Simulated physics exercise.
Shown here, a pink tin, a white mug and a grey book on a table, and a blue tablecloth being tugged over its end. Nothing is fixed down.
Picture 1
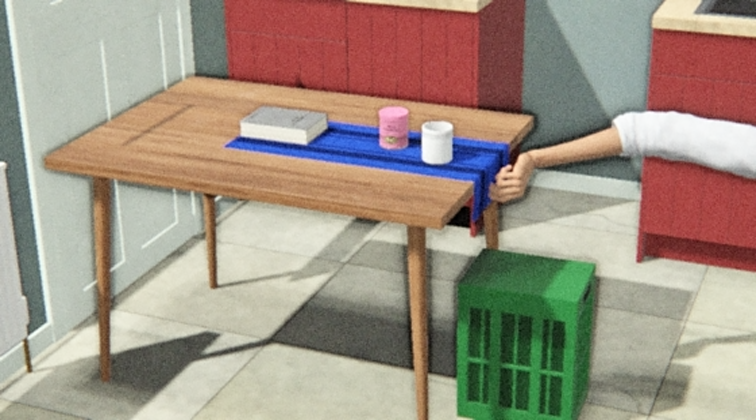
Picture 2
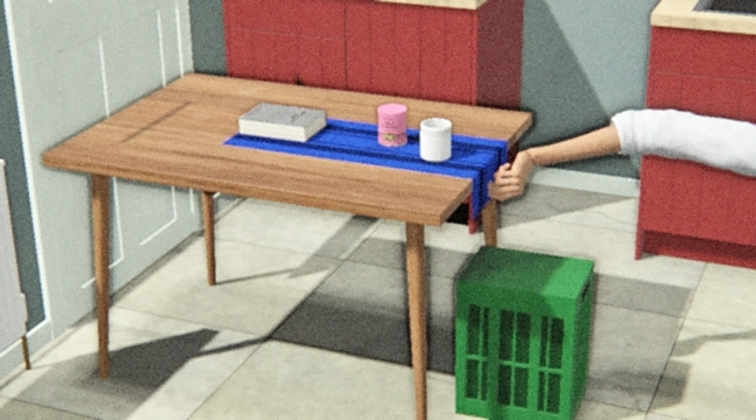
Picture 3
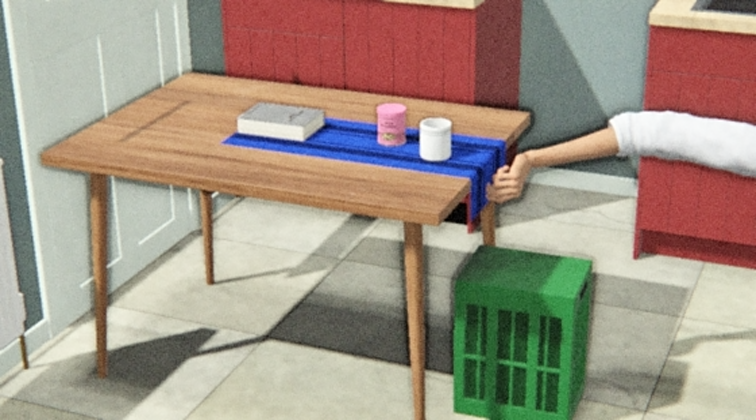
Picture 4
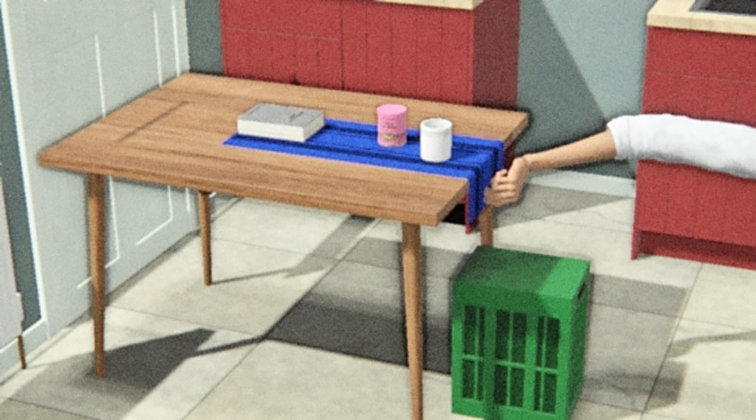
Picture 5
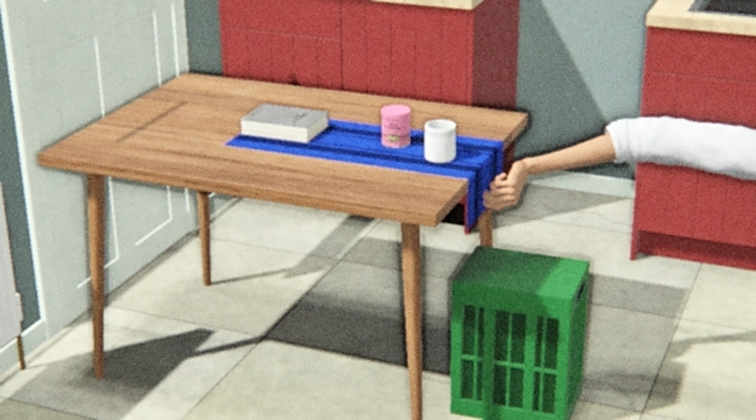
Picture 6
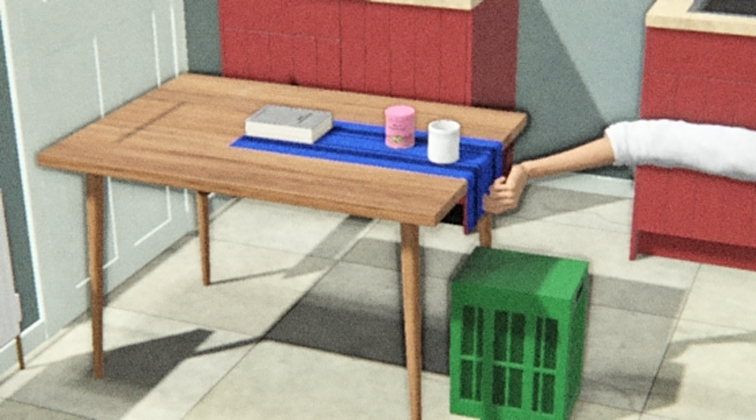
A hand at the right gripped the end of a blue cloth on a wooden table and, after barely any movement, tugged it slightly, and the book, pink tin and white mug shifted a little right with it.
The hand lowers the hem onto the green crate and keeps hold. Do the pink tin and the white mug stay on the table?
The pink tin remains up there; the white mug is carried off the end.
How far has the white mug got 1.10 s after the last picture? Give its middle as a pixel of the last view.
At about (515, 242).
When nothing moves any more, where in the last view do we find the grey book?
Its middle is at (339, 131).
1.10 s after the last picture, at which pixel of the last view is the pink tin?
At about (453, 135).
Then, 0.28 s later than the last view, hem going down; tin moved a little; mug moved a little.
Then, 0.74 s later than the last view, hem going down; tin carried along near (439, 133); mug tipping at the edge near (493, 156).
Then, 1.10 s later than the last view, hem on the crate; tin carried along near (453, 135); mug over the edge.
Finally, hem on the crate; tin carried along near (453, 135); mug over the edge. The pink tin keeps clear of the edge and the white mug falls off.
